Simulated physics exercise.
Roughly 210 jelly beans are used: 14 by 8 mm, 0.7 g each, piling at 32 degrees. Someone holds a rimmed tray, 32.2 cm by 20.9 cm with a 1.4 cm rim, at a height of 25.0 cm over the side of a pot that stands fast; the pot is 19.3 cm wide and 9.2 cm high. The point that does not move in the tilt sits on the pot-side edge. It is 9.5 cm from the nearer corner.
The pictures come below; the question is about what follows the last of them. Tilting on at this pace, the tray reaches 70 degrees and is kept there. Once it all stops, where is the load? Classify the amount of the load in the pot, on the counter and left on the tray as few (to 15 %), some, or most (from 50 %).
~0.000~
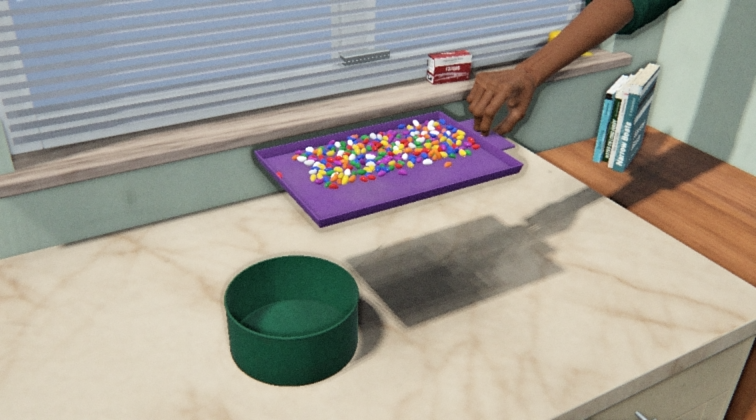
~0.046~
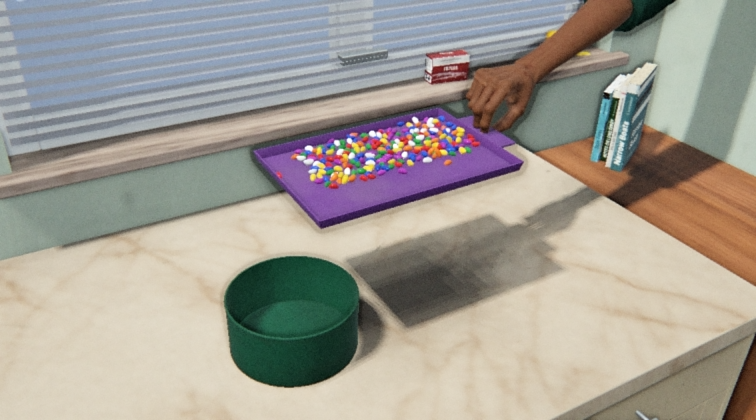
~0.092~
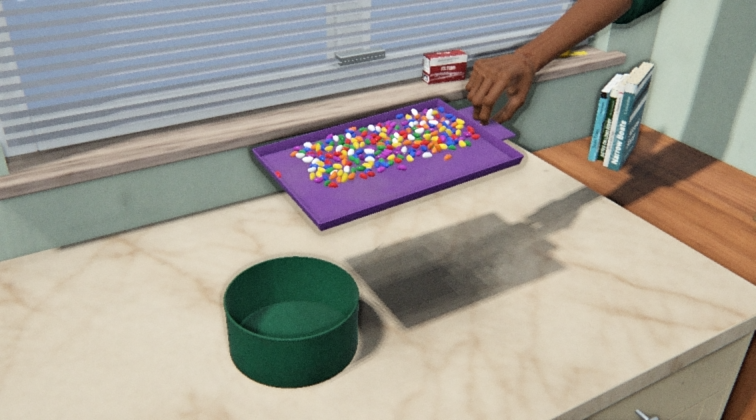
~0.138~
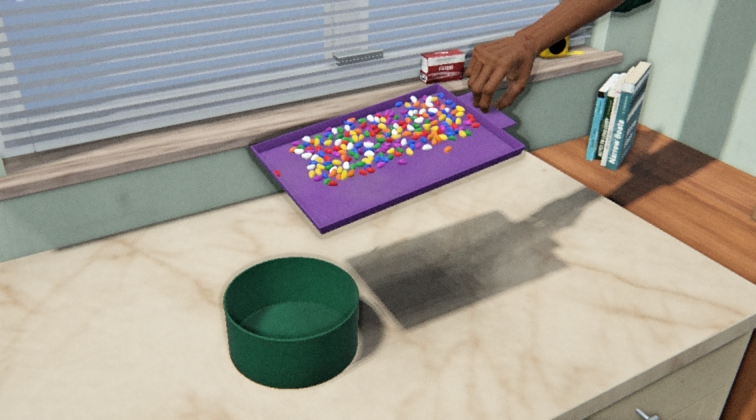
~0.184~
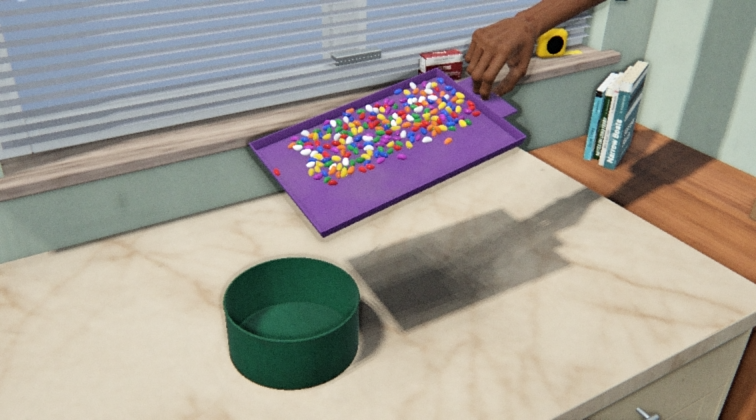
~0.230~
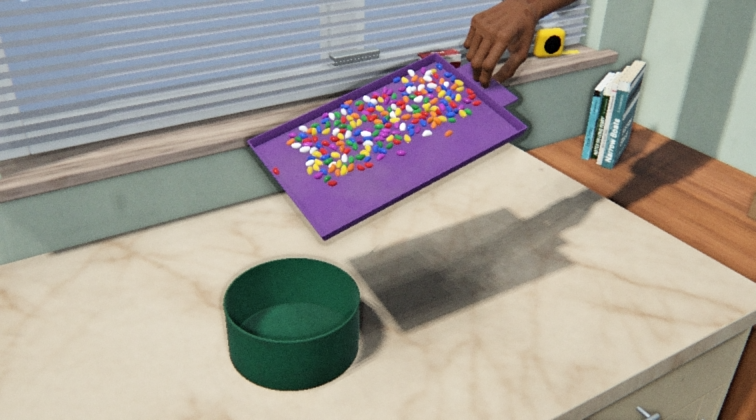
Tray: Few. Pot: Some. Counter: Most.
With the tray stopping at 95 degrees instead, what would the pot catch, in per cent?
Near 40 %, then.
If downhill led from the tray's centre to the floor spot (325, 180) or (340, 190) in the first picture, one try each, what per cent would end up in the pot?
Around 25 % for the first direction, around 35 % for the second.
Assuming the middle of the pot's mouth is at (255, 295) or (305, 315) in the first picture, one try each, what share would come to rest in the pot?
Try one: ~ 10 %; try two: ~ 90 %.
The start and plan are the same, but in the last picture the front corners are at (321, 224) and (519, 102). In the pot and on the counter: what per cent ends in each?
Pot: 35, counter: 55.
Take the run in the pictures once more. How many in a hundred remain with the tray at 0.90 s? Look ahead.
Some 10 per cent of the load.
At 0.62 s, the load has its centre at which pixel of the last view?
Load centre est.: (340, 208) px.
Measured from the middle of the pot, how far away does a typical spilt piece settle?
Distance: Around 22 cm.
After 0.46 s, tilt 45 degrees; the tray holds 100 %, the pot 0 %.
After 0.62 s, tilt 62 degrees; the tray holds 95 %, the pot 0 %.
Then, at 0.90 s, tilt 70 degrees; the tray holds 10 %, the pot 20 %.
In the end, at 2.5 s, tray 5 %, pot 30 %, counter 65 %.
